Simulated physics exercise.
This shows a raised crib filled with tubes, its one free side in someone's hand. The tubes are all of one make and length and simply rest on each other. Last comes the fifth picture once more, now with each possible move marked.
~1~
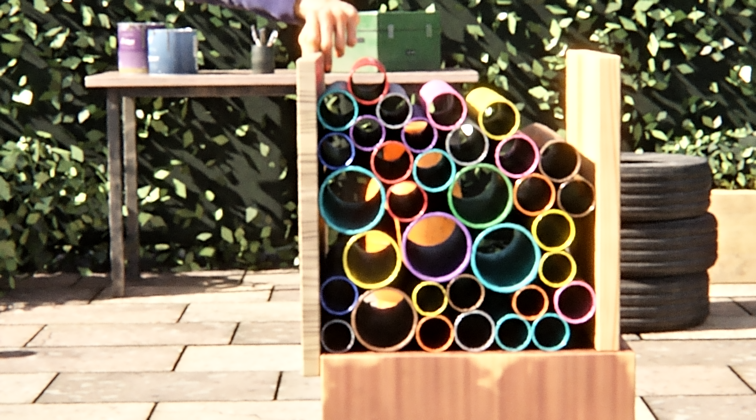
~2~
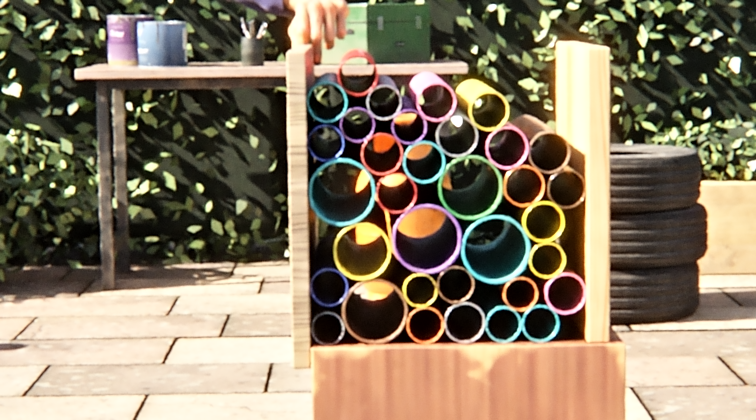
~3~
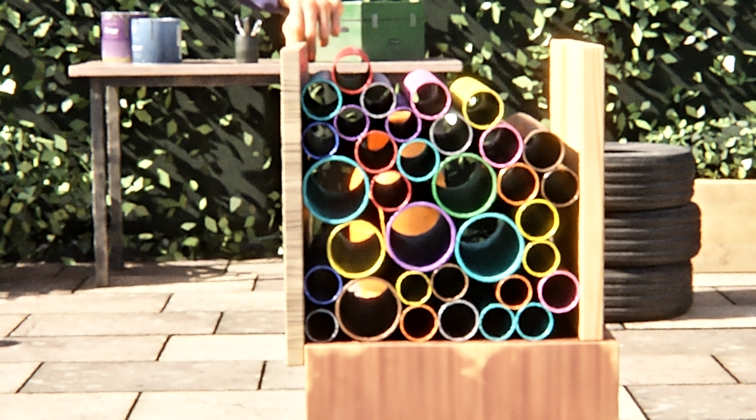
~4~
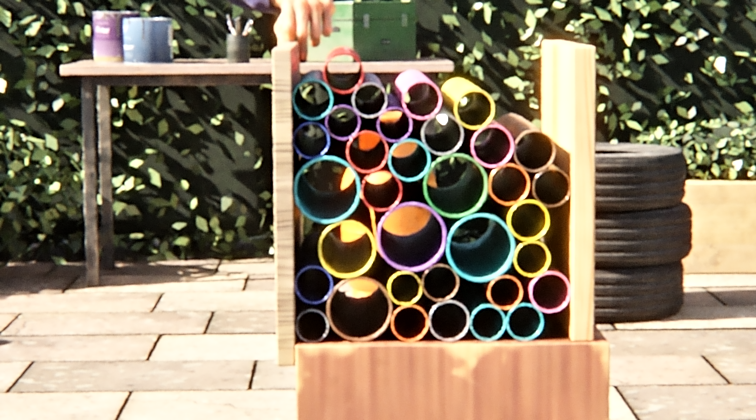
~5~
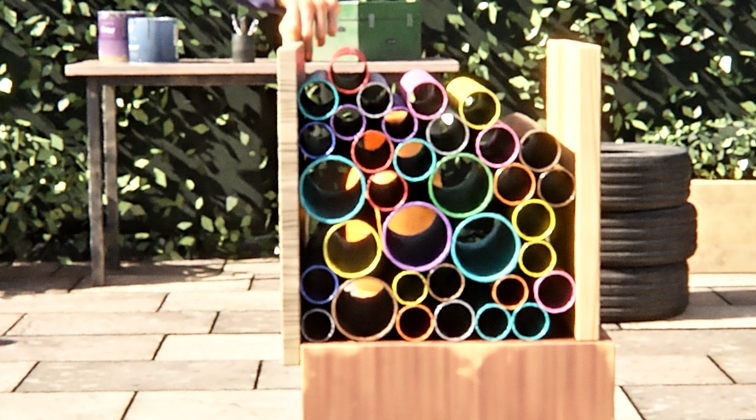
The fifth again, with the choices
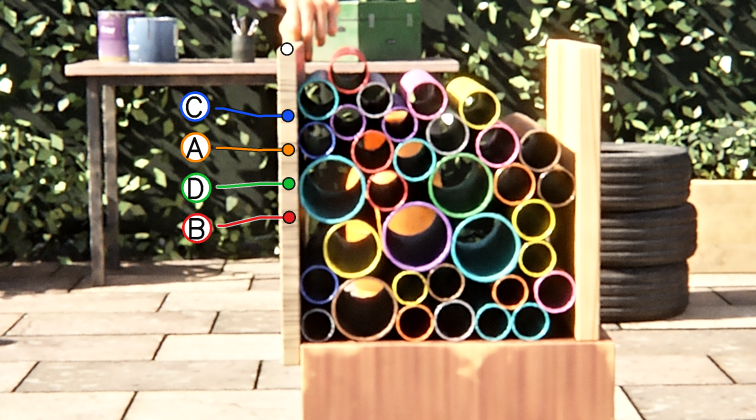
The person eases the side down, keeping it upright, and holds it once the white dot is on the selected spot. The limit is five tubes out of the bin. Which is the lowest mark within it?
It can be let down to B.
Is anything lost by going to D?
Yes.
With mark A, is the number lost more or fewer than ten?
At A, fewer than ten.
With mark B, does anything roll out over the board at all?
At B: Yes.
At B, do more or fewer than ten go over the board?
It loses fewer than ten.
On the marked copy, A at (288, 150); B at (289, 217); C at (288, 116); D at (289, 183); the white dot at (287, 49).
Following B. Soon after the start, top of the board (298, 123).
Later, top of the board (299, 206).
In the end, top of the board (299, 216), five out over the board.
As for the rest, A two out over the board; C none out over the board; D five out over the board.
